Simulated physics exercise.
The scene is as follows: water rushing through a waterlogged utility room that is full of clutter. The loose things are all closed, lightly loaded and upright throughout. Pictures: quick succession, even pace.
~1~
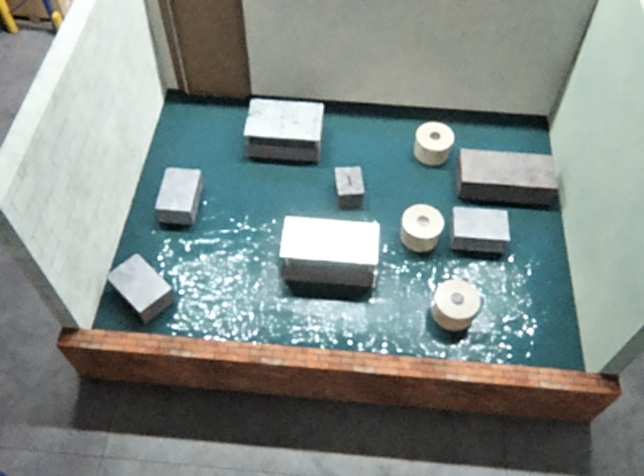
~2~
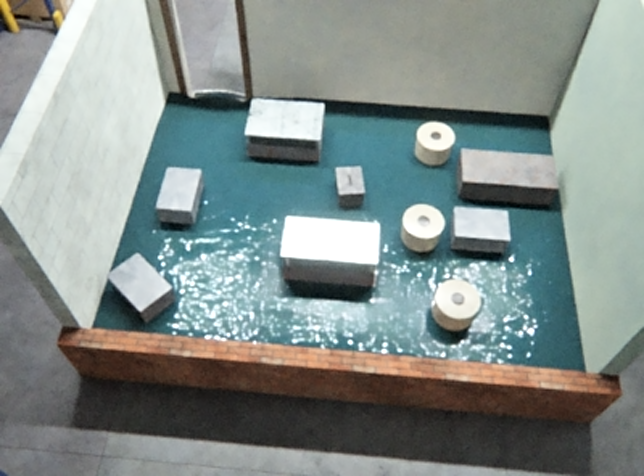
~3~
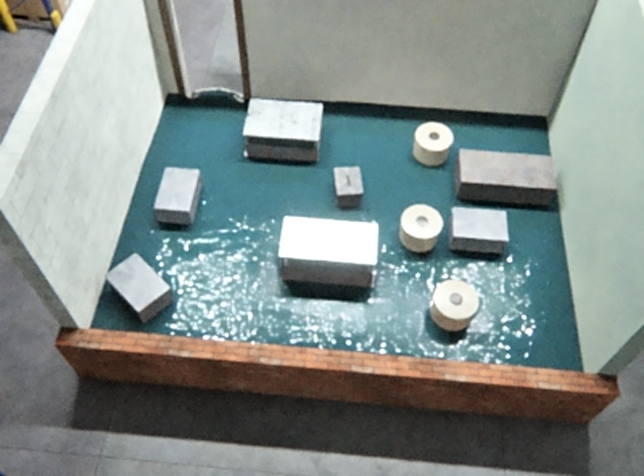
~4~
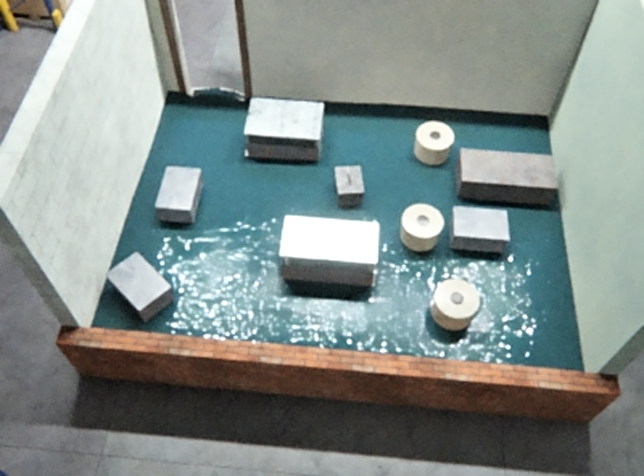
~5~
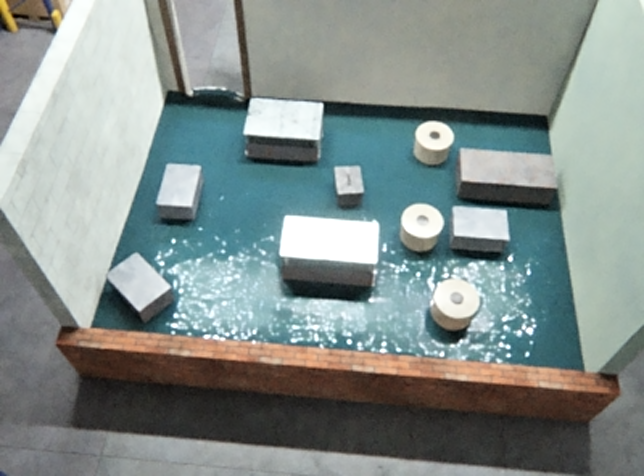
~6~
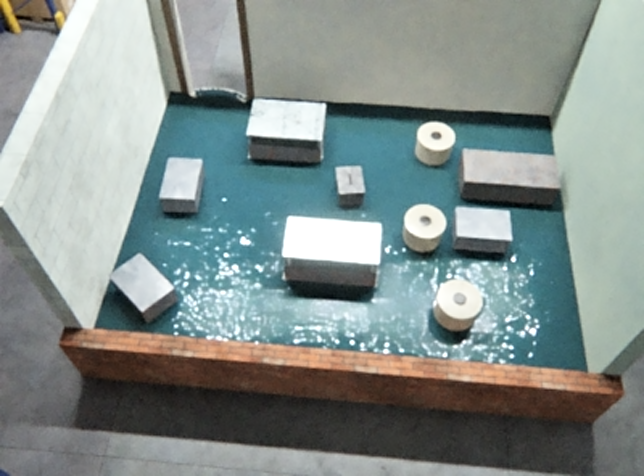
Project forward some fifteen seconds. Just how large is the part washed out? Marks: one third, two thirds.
I expect the result to be the bottom range.
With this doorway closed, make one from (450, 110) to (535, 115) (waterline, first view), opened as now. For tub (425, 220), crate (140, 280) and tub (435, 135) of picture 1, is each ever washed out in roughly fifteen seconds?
The three give escape, no escape and escape, in that order.
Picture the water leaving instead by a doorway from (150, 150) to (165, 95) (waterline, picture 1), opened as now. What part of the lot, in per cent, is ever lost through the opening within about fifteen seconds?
Result: Close to 40 %.
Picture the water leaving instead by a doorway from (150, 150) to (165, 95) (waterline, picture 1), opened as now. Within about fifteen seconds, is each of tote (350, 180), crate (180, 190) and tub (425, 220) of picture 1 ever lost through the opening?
In the order given, it's escaped, escaped, remains behind.
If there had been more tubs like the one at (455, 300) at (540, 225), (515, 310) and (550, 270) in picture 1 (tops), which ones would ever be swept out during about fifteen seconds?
In order: Never exits; never exits; never exits.
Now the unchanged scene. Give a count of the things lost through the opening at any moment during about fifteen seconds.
Count: 1.
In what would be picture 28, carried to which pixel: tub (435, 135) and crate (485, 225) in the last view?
They should end up near (379, 117) and (427, 198) respectively.
A moment on, 0 of 7 are out; 7 afloat.
Next, 0 of 7 are out; 7 afloat.
Later, 1 of 7 are out; 6 afloat.
In the end, 1 of 7 are out; 6 afloat.
